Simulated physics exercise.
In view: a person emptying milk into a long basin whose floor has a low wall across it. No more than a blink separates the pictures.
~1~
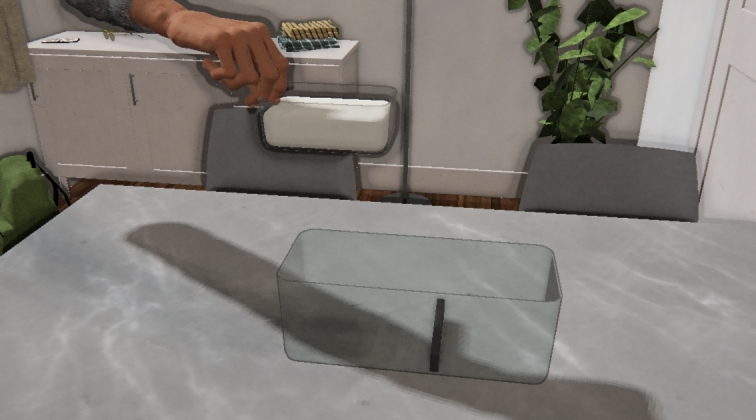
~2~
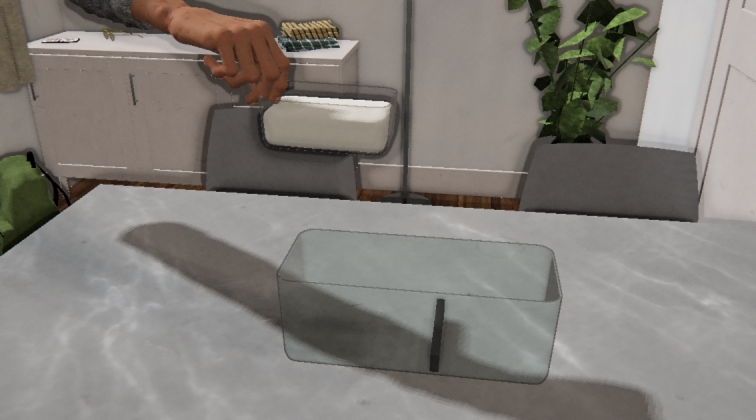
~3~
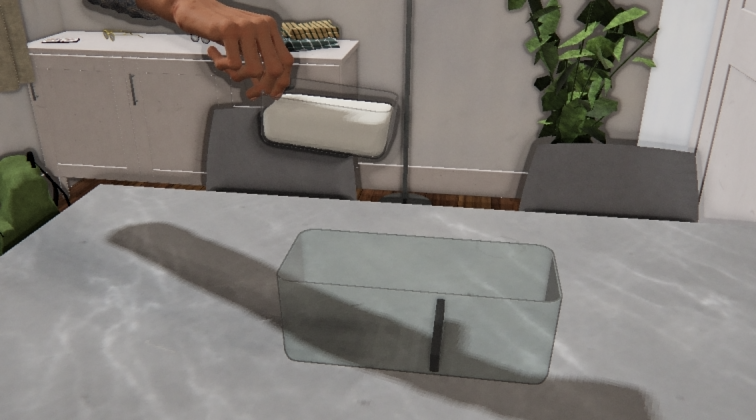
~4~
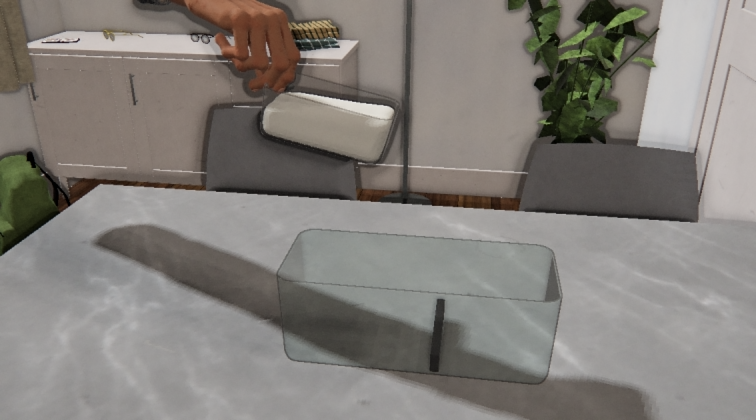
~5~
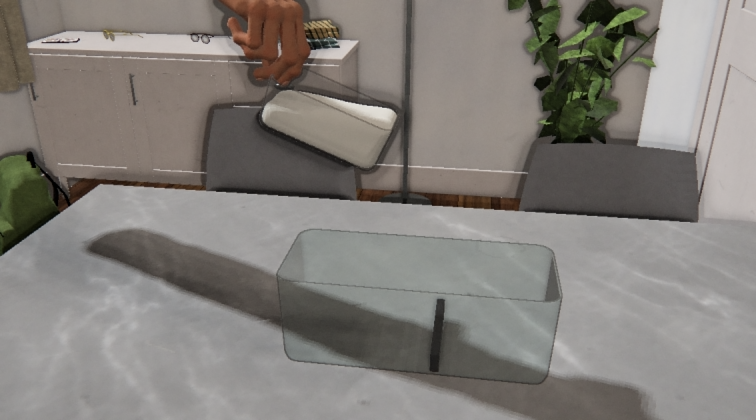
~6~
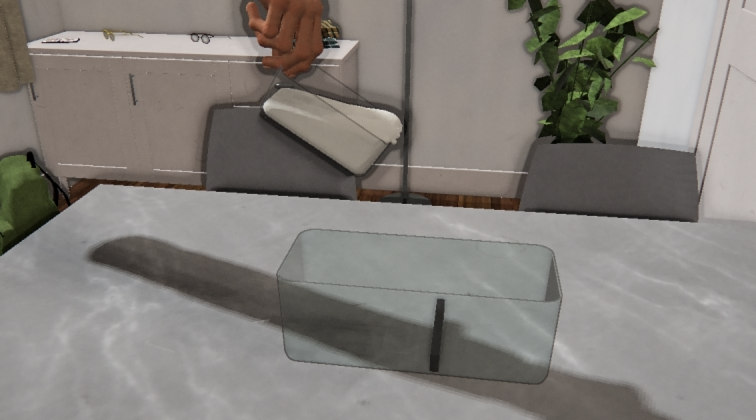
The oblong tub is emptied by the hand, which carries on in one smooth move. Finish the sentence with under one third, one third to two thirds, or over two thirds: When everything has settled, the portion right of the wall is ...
When everything has settled, the portion right of the wall is one third to two thirds.
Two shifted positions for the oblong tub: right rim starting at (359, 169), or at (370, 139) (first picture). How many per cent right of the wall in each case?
Estimate, first then second: 20 per cent and 20 per cent.
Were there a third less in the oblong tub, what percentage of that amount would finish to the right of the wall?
Near 30 %.
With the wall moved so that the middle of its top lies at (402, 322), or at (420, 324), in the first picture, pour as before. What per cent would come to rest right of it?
It works out to around 75 per cent for the first and around 70 per cent for the second.
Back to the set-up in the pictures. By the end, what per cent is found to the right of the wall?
Close to 50 in a hundred.
A moment on, the oblong tub is tipped on its side and 9 per cent is still to pour, 8 is left of the wall and 22 right of it.
Next, the oblong tub is tipped right over and 1 per cent is still to pour, 39 is left of the wall and 53 right of it.
Then the oblong tub is tipped right over and 0 per cent is still to pour, 48 is left of the wall and 48 right of it.
Later the oblong tub is tipped right over and 0 per cent is still to pour, 48 is left of the wall and 48 right of it.
At rest 48 per cent lies left of the wall, 48 right of it and 3 outside.
